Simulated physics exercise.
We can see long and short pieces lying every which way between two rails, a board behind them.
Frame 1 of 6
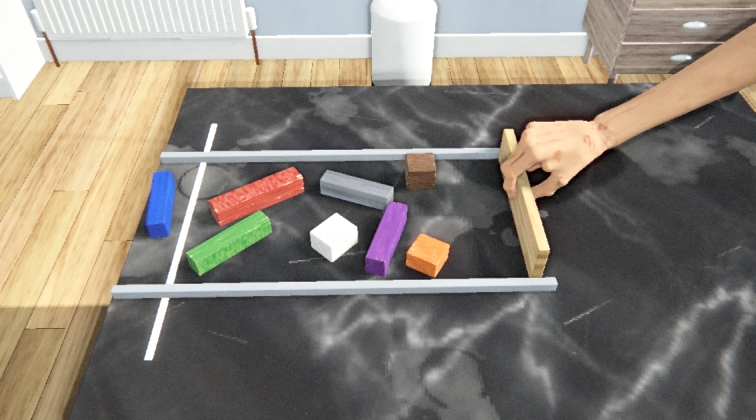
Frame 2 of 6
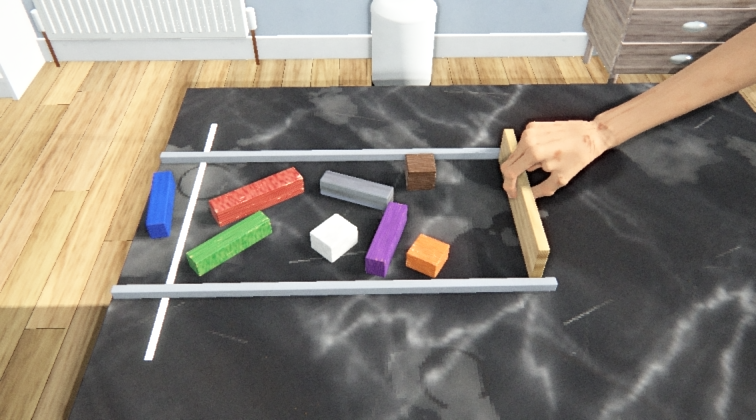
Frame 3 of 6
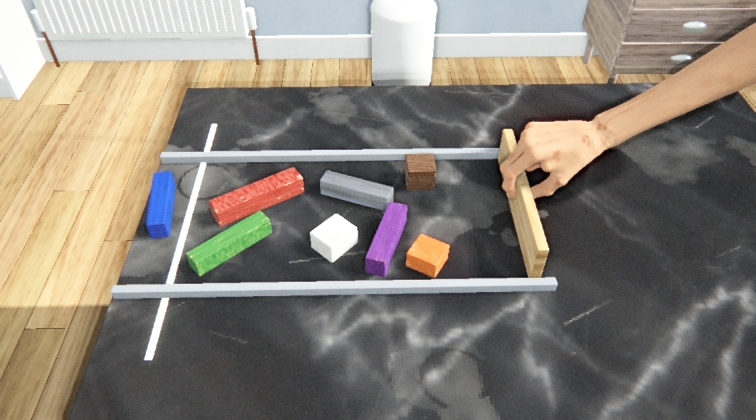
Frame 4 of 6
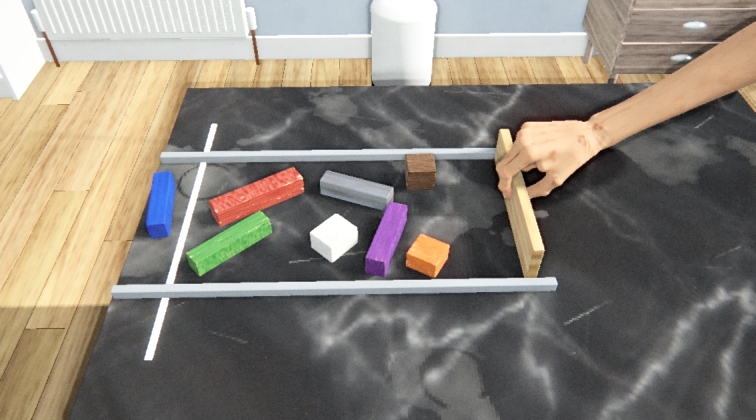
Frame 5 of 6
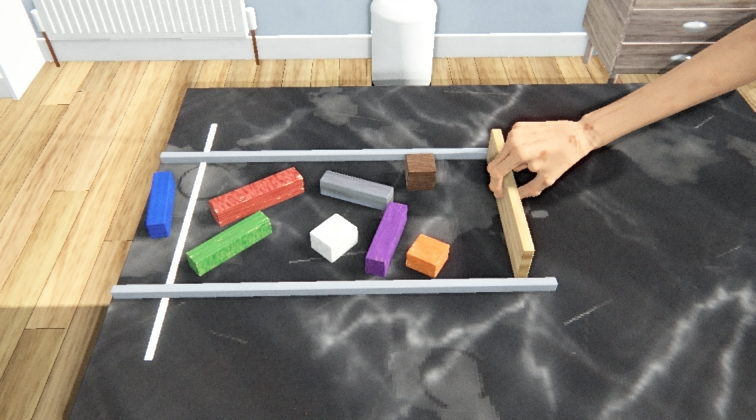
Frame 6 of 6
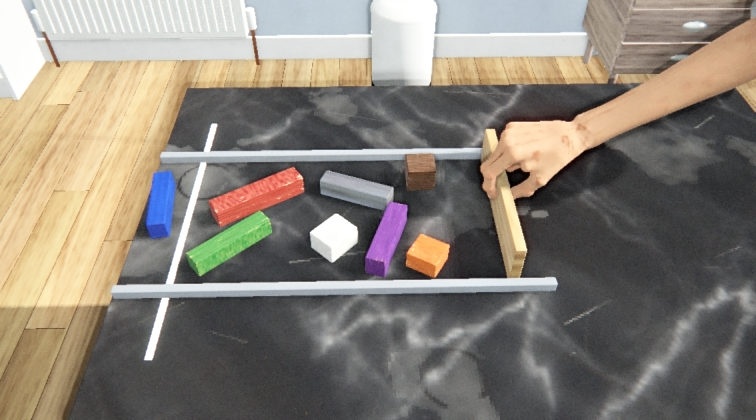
The clip opens on colored blocks and sticks scattered between two rails on a dark marbled surface, with a hand gripping a wooden board at the right and a blue stick beyond the white tape at the left. The hand then slides the board slightly left, while the pieces stay still.
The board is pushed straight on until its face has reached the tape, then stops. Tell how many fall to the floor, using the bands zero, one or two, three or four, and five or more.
Three or four drop.
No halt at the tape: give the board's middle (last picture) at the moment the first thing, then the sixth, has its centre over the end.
(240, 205), later (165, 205).
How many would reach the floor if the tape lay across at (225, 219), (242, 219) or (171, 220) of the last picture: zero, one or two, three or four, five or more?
In turn: Just one or two; no fall at all; either three or four.
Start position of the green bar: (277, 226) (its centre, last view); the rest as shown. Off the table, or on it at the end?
Note - green bar not retained.
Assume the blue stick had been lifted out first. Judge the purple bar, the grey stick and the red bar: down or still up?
Final state: Purple bar in place, grey stick in place, red bar off.
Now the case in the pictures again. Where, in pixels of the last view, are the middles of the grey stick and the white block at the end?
Final centres, first then second: (161, 191), (147, 217).
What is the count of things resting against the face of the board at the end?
The count comes out at 4.
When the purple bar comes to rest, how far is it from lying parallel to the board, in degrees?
Near 35 degrees.
A little later, none off yet; blue stick at rest near (161, 204); green bar at rest near (231, 243); red bar moving near (252, 194).
When it is over, the number that fall off is three or four; down, red bar, green bar and blue stick.
